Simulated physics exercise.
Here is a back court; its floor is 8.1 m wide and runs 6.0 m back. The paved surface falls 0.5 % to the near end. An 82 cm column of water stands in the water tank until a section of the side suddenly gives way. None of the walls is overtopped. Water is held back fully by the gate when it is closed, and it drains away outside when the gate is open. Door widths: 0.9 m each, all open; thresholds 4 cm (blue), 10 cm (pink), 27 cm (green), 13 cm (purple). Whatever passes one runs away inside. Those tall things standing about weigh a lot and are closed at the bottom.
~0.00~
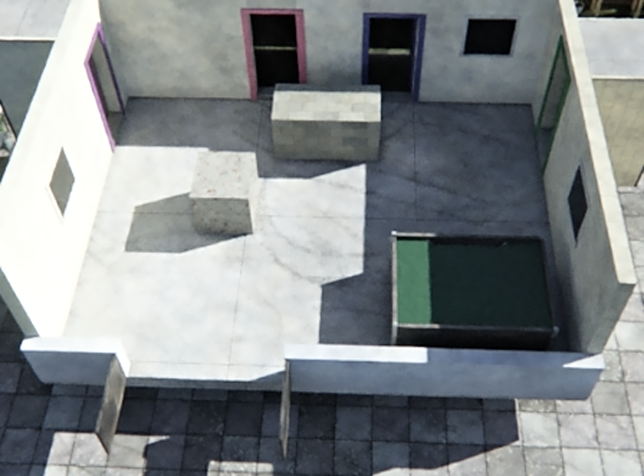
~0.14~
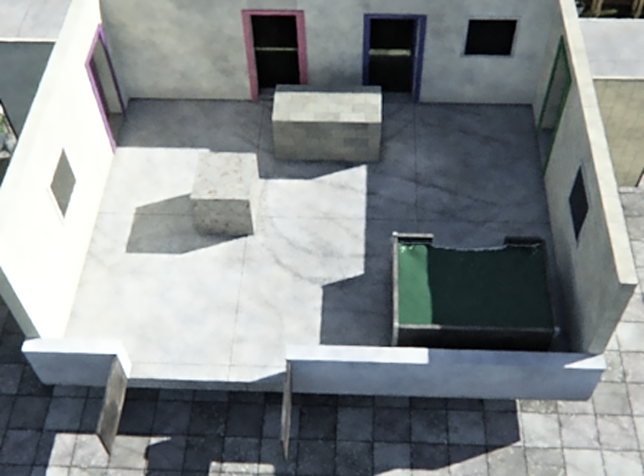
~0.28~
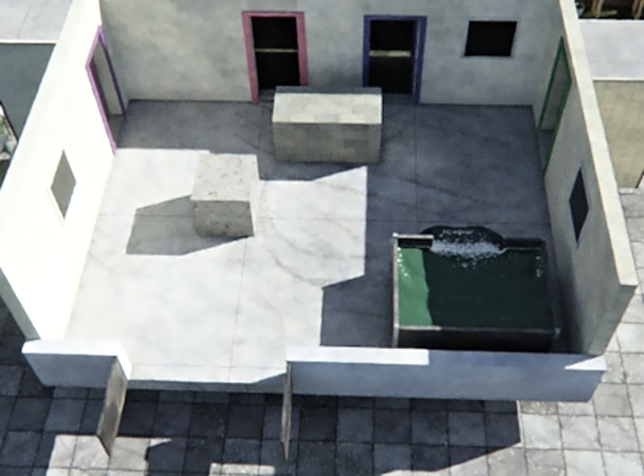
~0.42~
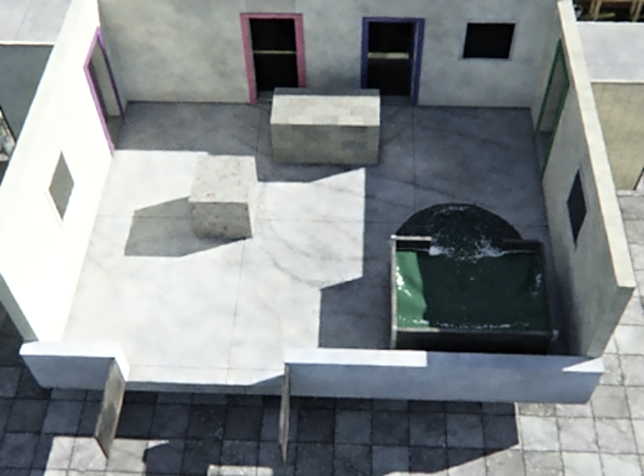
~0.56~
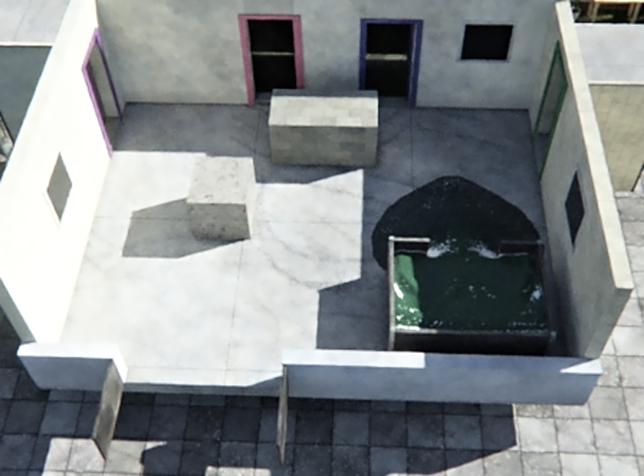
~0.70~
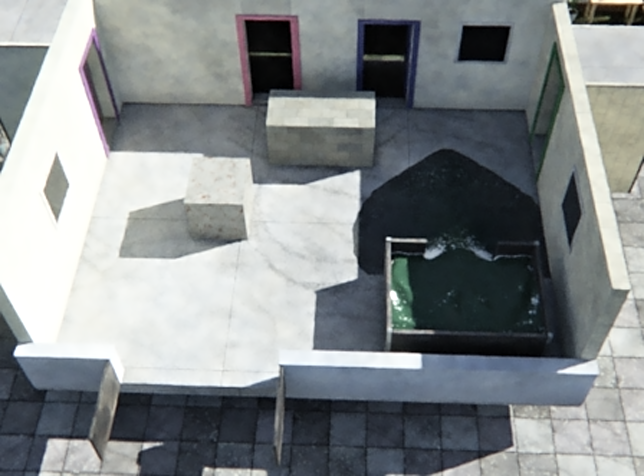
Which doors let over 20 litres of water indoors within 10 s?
At the blue door the amount let in will top the limit; at the pink door the amount let in will fall short of the limit; at the green door the amount let in will fall short of the limit; at the purple door the amount let in will fall short of the limit.
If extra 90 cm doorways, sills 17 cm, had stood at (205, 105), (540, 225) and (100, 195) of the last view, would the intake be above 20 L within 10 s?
Well, the first is on the low side, the second is on the low side, and the third is on the low side.
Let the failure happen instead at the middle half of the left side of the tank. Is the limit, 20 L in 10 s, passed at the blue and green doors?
With respect to that limit, blue ends up inside it, green ends up inside it.
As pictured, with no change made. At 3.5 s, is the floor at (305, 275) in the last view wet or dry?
By then the spot is spared.
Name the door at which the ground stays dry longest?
Purple.
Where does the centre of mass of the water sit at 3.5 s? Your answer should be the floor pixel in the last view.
I'd say somewhere around (434, 220).
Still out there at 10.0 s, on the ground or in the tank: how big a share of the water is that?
Around 82 percent of the water.
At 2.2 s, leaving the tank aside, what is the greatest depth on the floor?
It gets to some 44 cm.
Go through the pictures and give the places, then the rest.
The first frame shows still water, 82 cm deep, in the water tank at (471, 283).
In the second frame, water pours out on the water tank's far side and has run 0.6 m, to a hidden place; typically 12 cm deep outside, 82 cm at the water tank's back.
In the third frame, water pours out on the water tank's far side and has run 1.0 m, to (429, 233); typically 14 cm deep outside, 80 cm at the water tank's back.
In the fourth frame, water pours out on the water tank's far side and has run 1.5 m, to (446, 207); typically 10 cm deep outside, 73 cm at the water tank's back.
In the fifth frame, the front is at (443, 180), 2.1 m from the gap on the water tank's far side; 4.4 m2 of floor is under water; 69 cm left at the back of the water tank.
In the sixth frame, water pours out on the water tank's far side and has run 2.8 m, to (441, 153); typically 5 cm deep outside, 69 cm at the water tank's back.
After 1.4 s water covers 30 % of the floor and is deepest (40 cm) near (455, 266); blue door 11 cm at the sill, 5 L in, pink door not reached, green door 17 cm at the sill, 0 L in, purple door not reached.
After 2.2 s water covers 35 % of the floor and is deepest (44 cm) near (509, 113); blue door 21 cm at the sill, 115 L in, pink door not reached, green door 16 cm at the sill, 0 L in, purple door not reached.
After 3.5 s water covers 45 % of the floor and is deepest (31 cm) near (381, 143); blue door 17 cm at the sill, 276 L in, pink door 2 cm at the sill, 0 L in, green door 23 cm at the sill, 0 L in, purple door not reached.
After 6.0 s water covers 65 % of the floor and is deepest (16 cm) near (455, 131); blue door 10 cm at the sill, 428 L in, pink door 6 cm at the sill, 0 L in, green door 16 cm at the sill, 0 L in, purple door 14 cm at the sill, 1 L in.
After 10.0 s water covers 95 % of the floor and is deepest (12 cm) near (557, 382); blue door 9 cm at the sill, 468 L in, pink door 6 cm at the sill, 0 L in, green door 8 cm at the sill, 0 L in, purple door 9 cm at the sill, 3 L in.
